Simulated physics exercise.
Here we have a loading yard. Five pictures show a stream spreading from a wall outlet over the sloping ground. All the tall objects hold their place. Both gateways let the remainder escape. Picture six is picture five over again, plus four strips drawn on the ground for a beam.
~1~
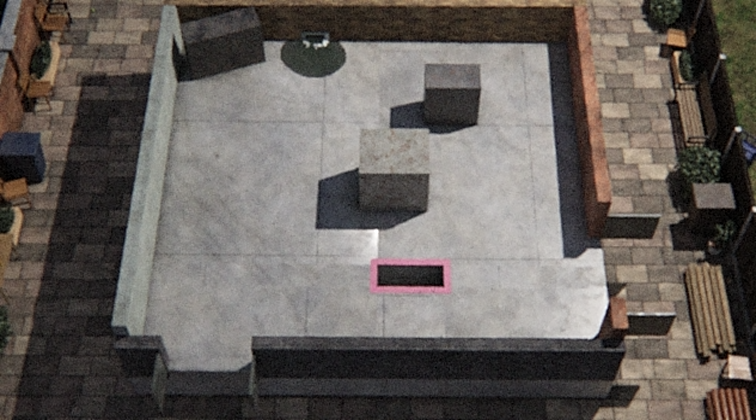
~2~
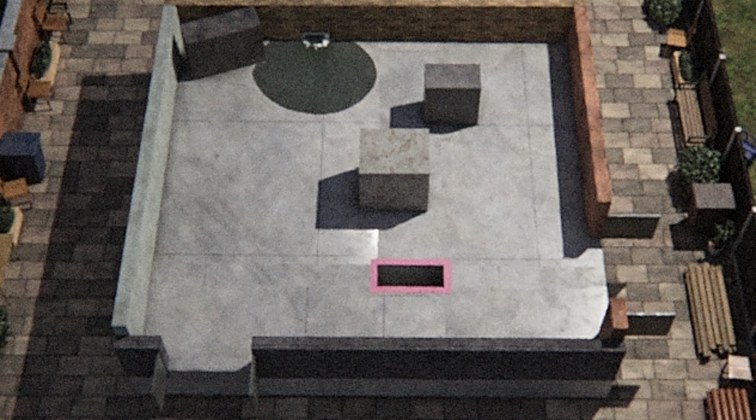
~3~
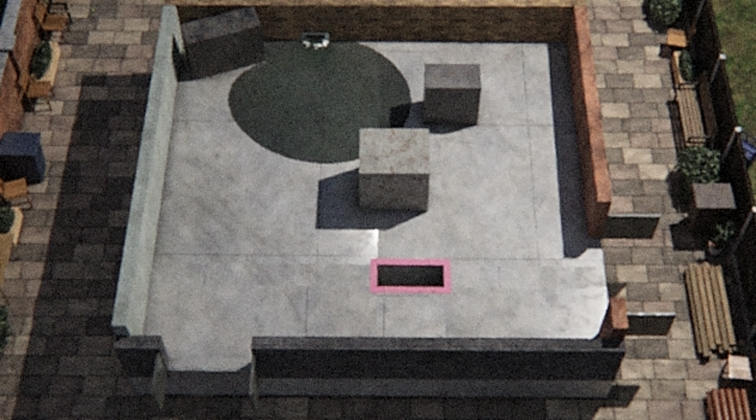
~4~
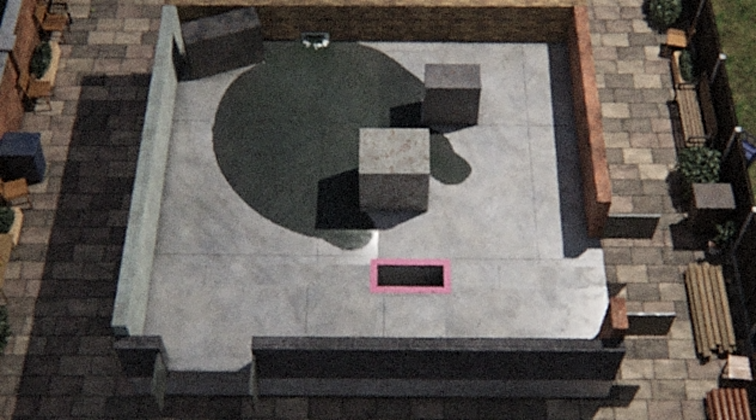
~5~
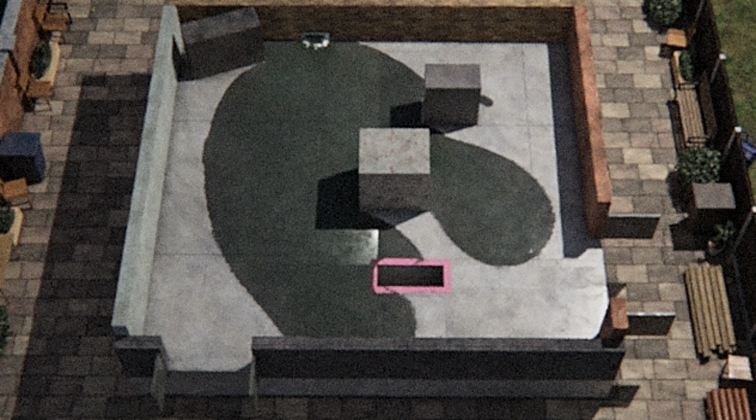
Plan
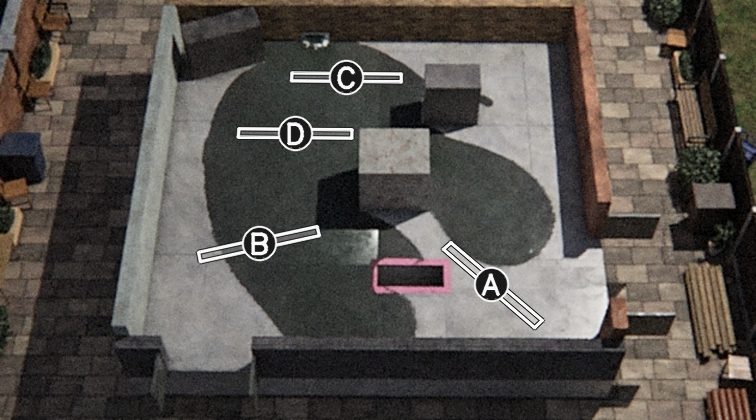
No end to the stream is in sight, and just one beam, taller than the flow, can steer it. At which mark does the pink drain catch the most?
Place B does it best.
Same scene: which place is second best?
That is place A.
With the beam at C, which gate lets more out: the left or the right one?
The right gate.
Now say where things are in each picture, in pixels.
In the first frame, outfall at (315, 36); pink drain at (411, 276); open gate at (593, 284); open gate at (213, 358); front seen at (293, 68), 2 % of the ground wet; pink drain still dry.
In the second frame, front seen at (342, 107), 7 % of the ground wet; pink drain still dry.
In the third frame, front seen at (312, 159), 15 % of the ground wet; pink drain still dry.
In the fourth frame, front seen at (334, 243), 26 % of the ground wet; pink drain still dry.
In the fifth frame, front seen at (403, 324), 45 % of the ground wet; pink drain taking water.
On the marked copy, A from (447, 245) to (538, 324); B from (199, 256) to (318, 231); C from (291, 76) to (401, 77); D from (238, 132) to (351, 134).
With A, about 14 % of the stream goes into the pink drain, about 81 % out by the gates.
With B, about 27 % of the stream goes into the pink drain, about 68 % out by the gates.
With C, about 8 % of the stream goes into the pink drain, about 84 % out by the gates.
With D, about 7 % of the stream goes into the pink drain, about 86 % out by the gates.
